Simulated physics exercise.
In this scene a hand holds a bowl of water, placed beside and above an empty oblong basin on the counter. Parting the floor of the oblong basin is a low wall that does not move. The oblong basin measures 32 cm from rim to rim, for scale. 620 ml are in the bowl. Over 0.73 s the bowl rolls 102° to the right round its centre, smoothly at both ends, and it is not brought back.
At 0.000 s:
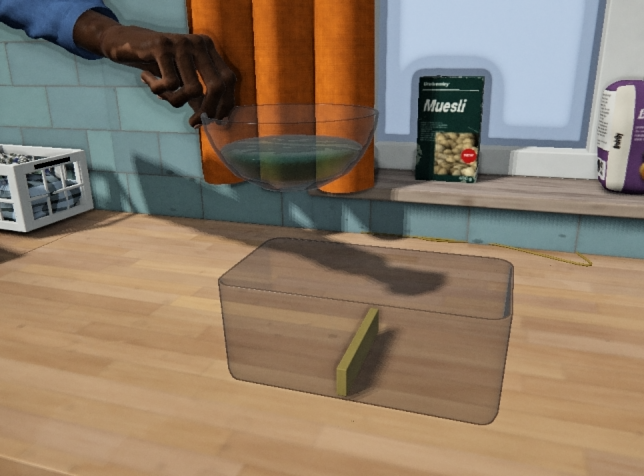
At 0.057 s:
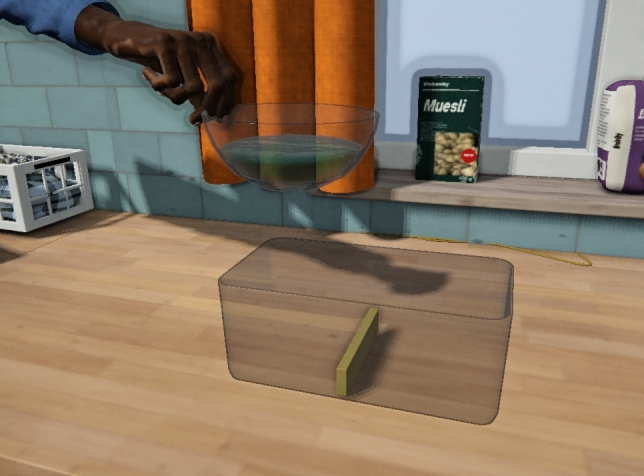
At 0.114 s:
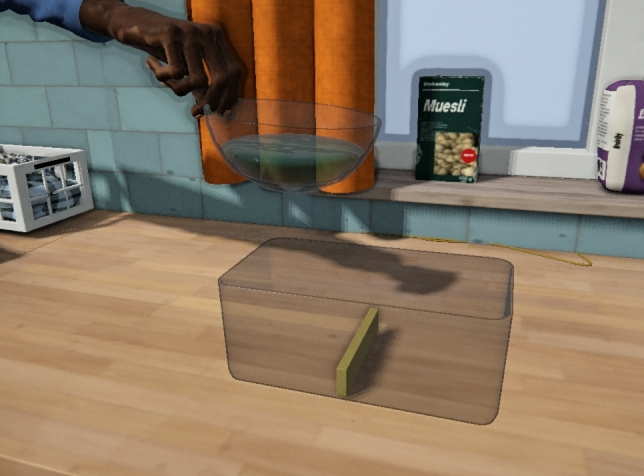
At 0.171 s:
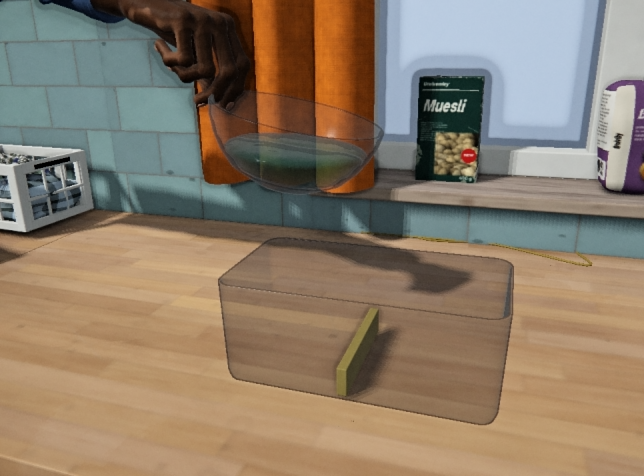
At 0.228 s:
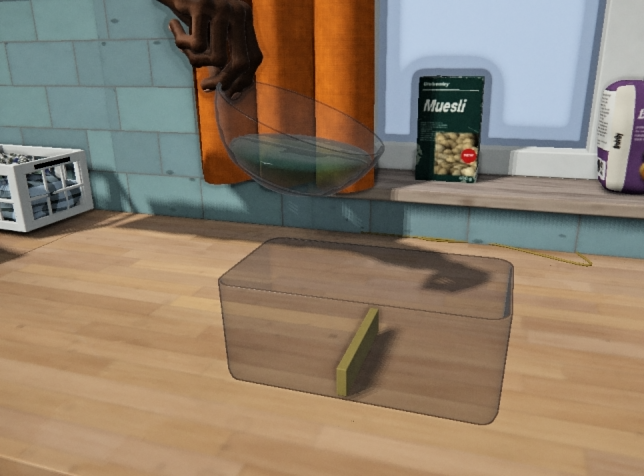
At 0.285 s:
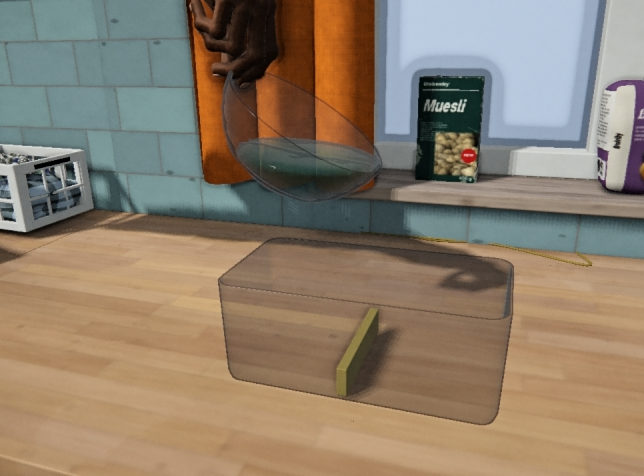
To begin with, a hand holds a clear bowl of water almost level above an empty, transparent oblong basin with a low wall across its floor. The hand then tilts the bowl smoothly to the right, its left side rising and right rim lowering as the water shifts toward that rim.
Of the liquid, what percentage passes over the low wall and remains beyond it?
The far part has about 76 per cent.
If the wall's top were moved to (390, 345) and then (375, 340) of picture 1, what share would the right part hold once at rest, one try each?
55 per cent first, 65 per cent second.
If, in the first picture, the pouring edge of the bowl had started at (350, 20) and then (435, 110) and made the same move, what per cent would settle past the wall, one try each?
Near 70 in a hundred on the first go and near 75 in a hundred on the second.
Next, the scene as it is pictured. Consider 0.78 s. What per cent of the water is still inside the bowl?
Close to 0 in a hundred.
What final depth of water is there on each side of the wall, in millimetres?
Depths at rest: Left around 6 mm, right around 18 mm.
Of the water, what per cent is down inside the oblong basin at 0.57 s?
Fraction in basin: Approx. 56%.
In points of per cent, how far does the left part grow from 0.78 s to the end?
Some 4 per cent.
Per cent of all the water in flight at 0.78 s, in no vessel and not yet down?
Roughly 5 %.
By 0.57 s the tilt is 90° and 12 per cent is still to pour, 0 is left of the wall and 56 right of it.
By 0.78 s the tilt is 102° and 0 per cent is still to pour, 18 is left of the wall and 78 right of it.
By 0.99 s the tilt is 102° and 0 per cent is still to pour, 21 is left of the wall and 77 right of it.
By 1.23 s the tilt is 102° and 0 per cent is still to pour, 22 is left of the wall and 76 right of it.
At rest 22 per cent lies left of the wall, 76 right of it and 2 outside.
